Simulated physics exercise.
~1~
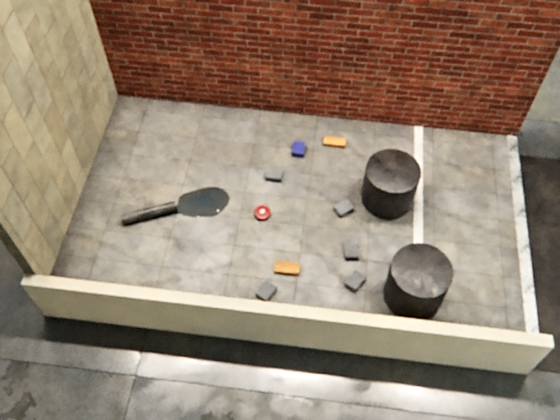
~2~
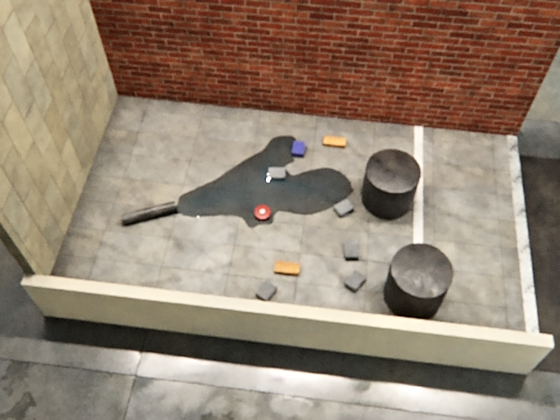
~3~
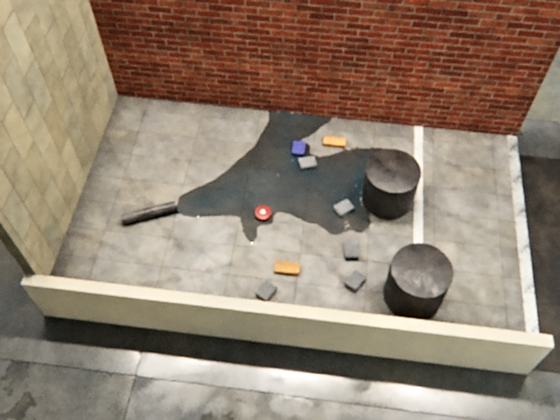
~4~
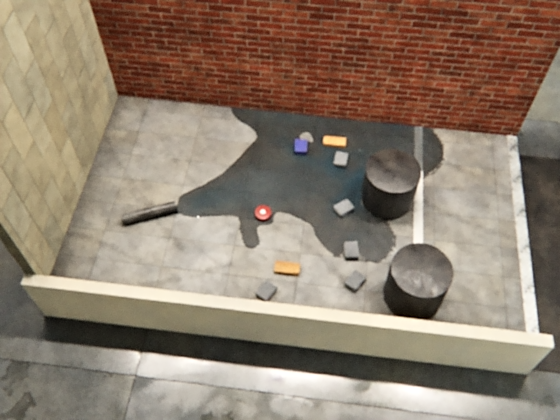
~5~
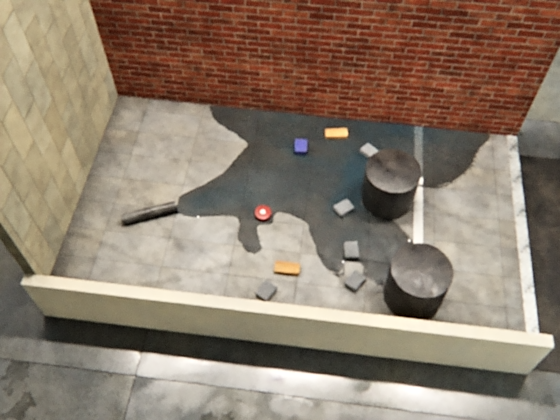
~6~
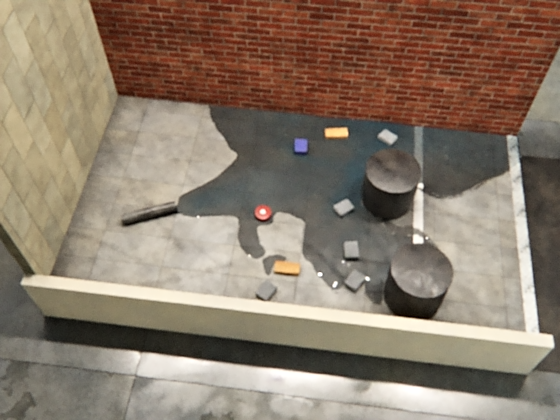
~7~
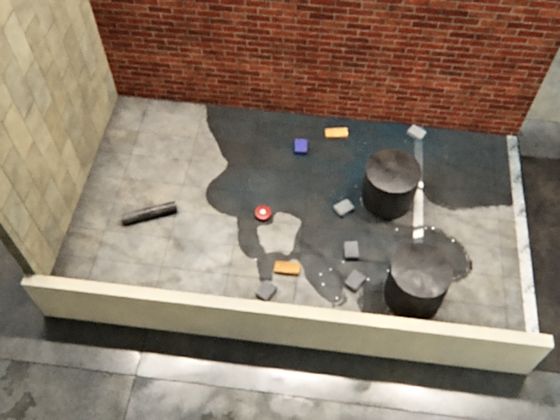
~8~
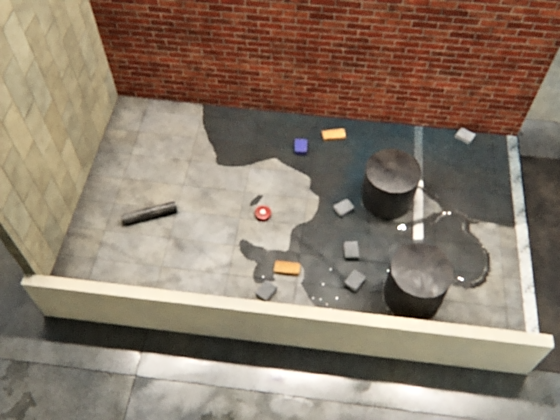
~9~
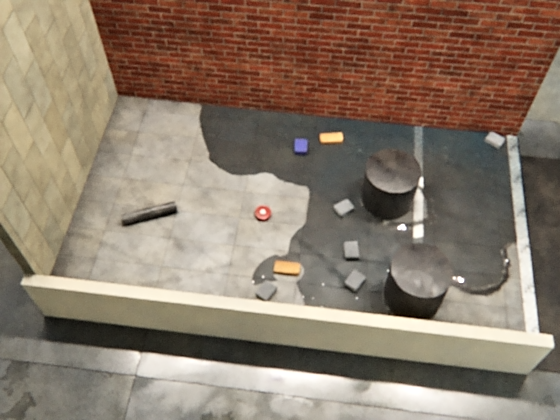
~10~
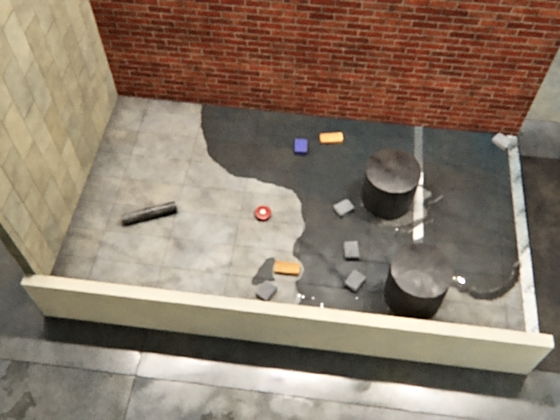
In a walled wash-down bay, water spread from a pipe across the grey floor and around two dark drums, carrying one grey block past the white line to the far right, while the blue piece and red lid stayed short of it.
